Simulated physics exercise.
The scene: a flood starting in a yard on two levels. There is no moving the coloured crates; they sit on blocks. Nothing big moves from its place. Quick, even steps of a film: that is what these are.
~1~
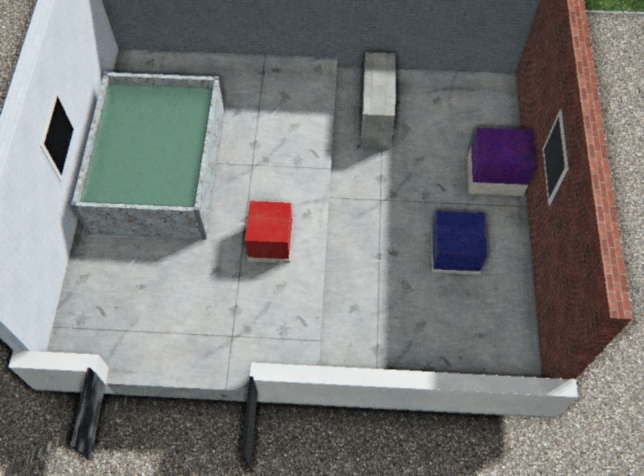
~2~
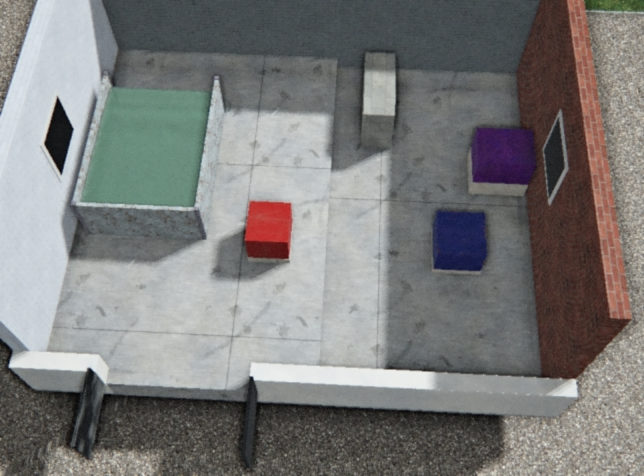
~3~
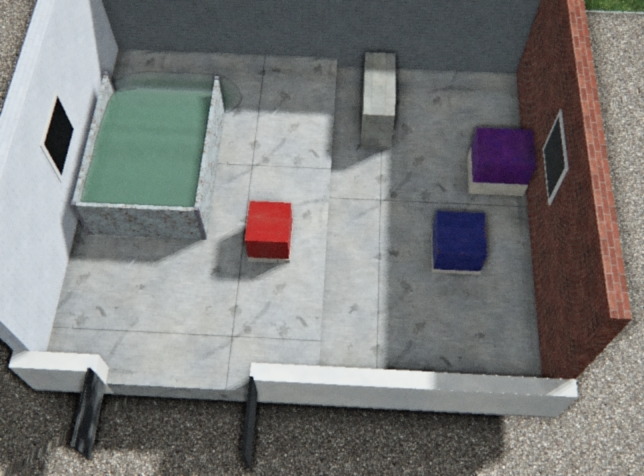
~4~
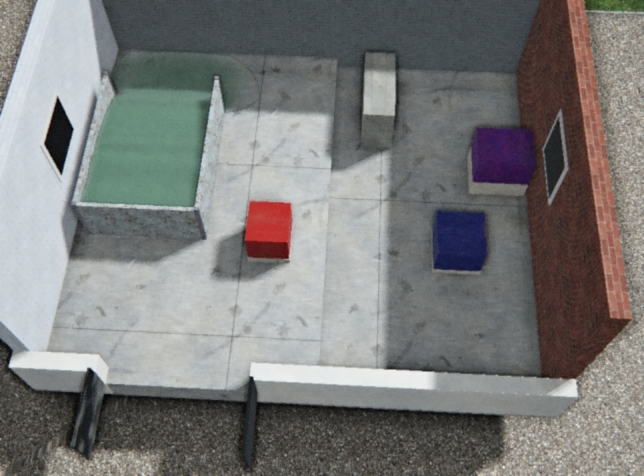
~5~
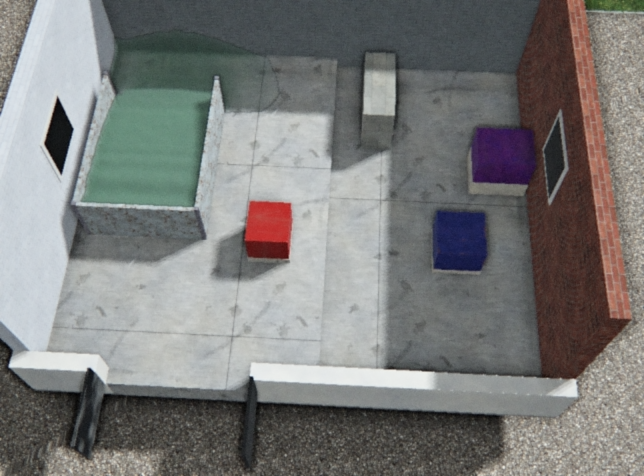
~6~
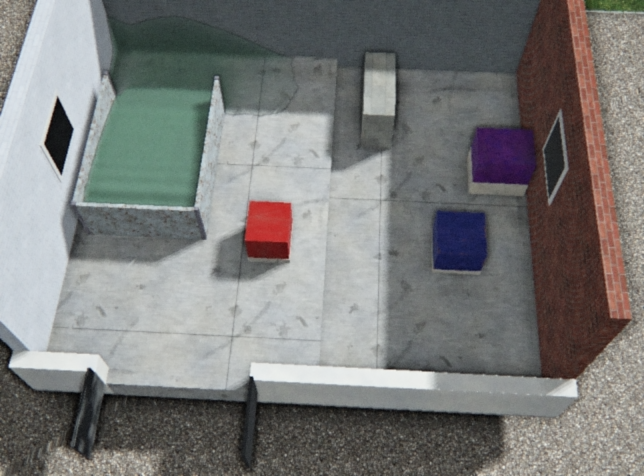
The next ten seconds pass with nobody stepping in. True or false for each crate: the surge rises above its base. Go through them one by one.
Red crate: False; blue crate: True; purple crate: False.
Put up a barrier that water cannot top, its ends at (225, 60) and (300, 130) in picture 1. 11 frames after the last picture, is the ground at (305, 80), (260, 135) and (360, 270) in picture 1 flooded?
One by one: Spared, soaked, spared.
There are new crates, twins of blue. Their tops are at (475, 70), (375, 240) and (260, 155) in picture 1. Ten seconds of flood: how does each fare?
Is flooded, then is flooded, then stays clear.
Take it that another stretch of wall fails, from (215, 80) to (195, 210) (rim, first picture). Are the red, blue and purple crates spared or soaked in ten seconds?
Going through them, the red crate gets reached, the blue crate gets reached and the purple crate gets reached.
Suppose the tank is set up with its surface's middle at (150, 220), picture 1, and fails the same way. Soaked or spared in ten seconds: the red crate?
Looking at red: It is never reached.
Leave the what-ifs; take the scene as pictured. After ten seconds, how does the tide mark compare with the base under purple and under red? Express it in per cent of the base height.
I'd say 70 per cent for the first one and 20 per cent for the second.
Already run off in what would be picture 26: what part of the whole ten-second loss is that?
My figure: 5 percent.
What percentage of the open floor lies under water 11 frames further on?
Near 25 in a hundred.
A moment on, water covers 15 % of the floor; the red crate not reached, the blue crate not reached, the purple crate not reached.
Next, water covers 25 % of the floor; the red crate not reached, the blue crate not reached, the purple crate not reached.
Then, water covers 55 % of the floor; the red crate water round its plinth, the blue crate water round its plinth, the purple crate water round its plinth.
Later, water covers 80 % of the floor; the red crate water round its plinth, the blue crate water round its plinth, the purple crate water round its plinth.
In the end, water covers 85 % of the floor; the red crate stayed above the water, the blue crate was topped, the purple crate stayed above the water.
